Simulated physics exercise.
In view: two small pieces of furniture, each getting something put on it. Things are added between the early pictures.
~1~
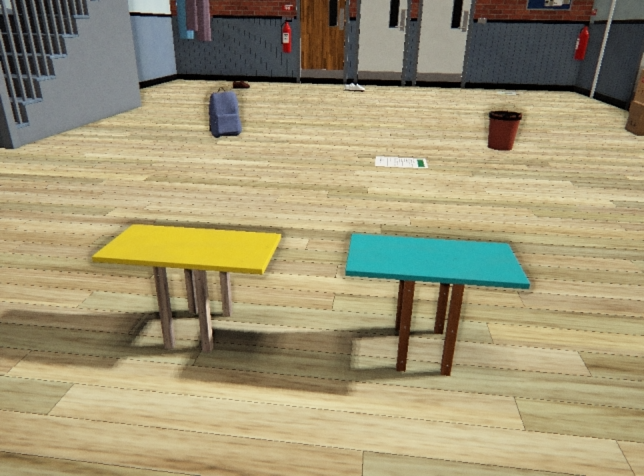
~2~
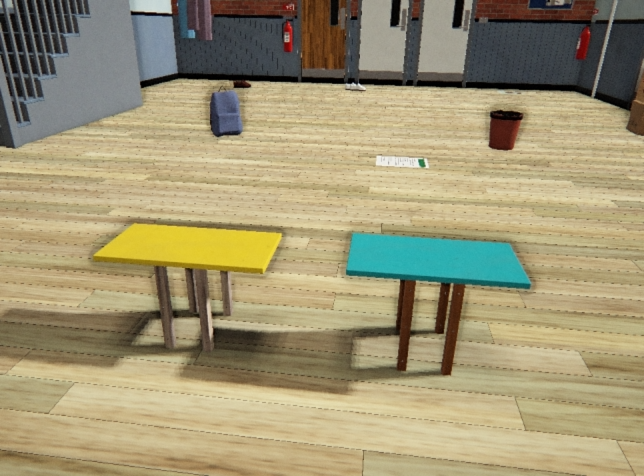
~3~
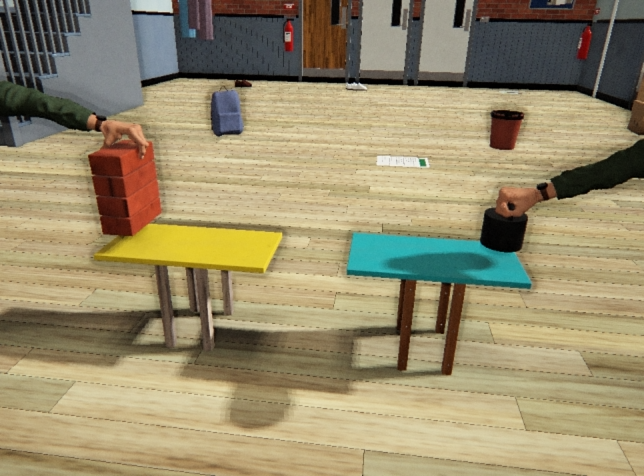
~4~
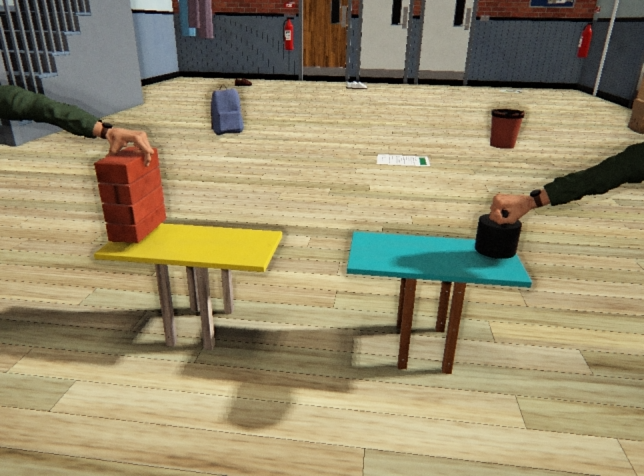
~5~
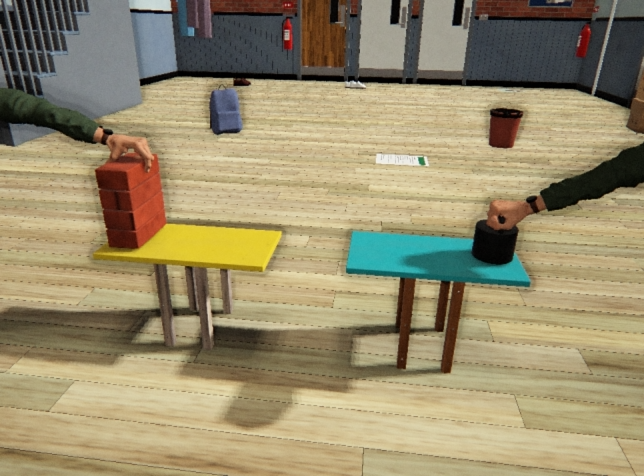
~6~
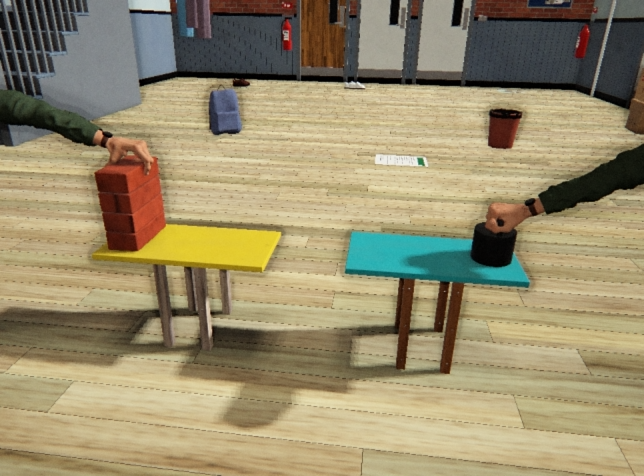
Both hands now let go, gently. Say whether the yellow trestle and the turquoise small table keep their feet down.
As it turns out, the yellow trestle goes over; the turquoise small table goes over.
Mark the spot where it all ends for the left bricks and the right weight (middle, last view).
Near (6, 299) and (635, 354).
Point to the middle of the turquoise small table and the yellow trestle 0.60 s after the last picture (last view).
The turquoise small table around (523, 285); the yellow trestle around (127, 250).
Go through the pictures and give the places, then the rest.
The first frame shows yellow trestle (192, 247); turquoise small table (432, 259).
The second frame shows turquoise small table (433, 259).
The third frame shows still on the way; yellow trestle (193, 246); left bricks (128, 187).
The fourth frame shows still on the way; turquoise small table (433, 257); right weight (498, 236).
The fifth frame shows still on the way; yellow trestle (193, 245); left bricks (134, 199).
The sixth frame shows in place, still held; yellow trestle (192, 245); turquoise small table (432, 257); right weight (493, 244).
Then, 0.40 s after the last picture, yellow trestle tipped 14° from how it was near (168, 241); turquoise small table tipped 16° from how it was near (465, 257).
Then, 0.60 s after the last picture, yellow trestle tipped 44° from how it was near (127, 250); turquoise small table tipped 54° from how it was near (523, 285).
Then, 0.74 s after the last picture, yellow trestle tipped 64° from how it was near (105, 259); turquoise small table tipped 67° from how it was near (544, 295).
At rest, the yellow trestle overbalances, near (114, 263); the turquoise small table overbalances, near (540, 297).
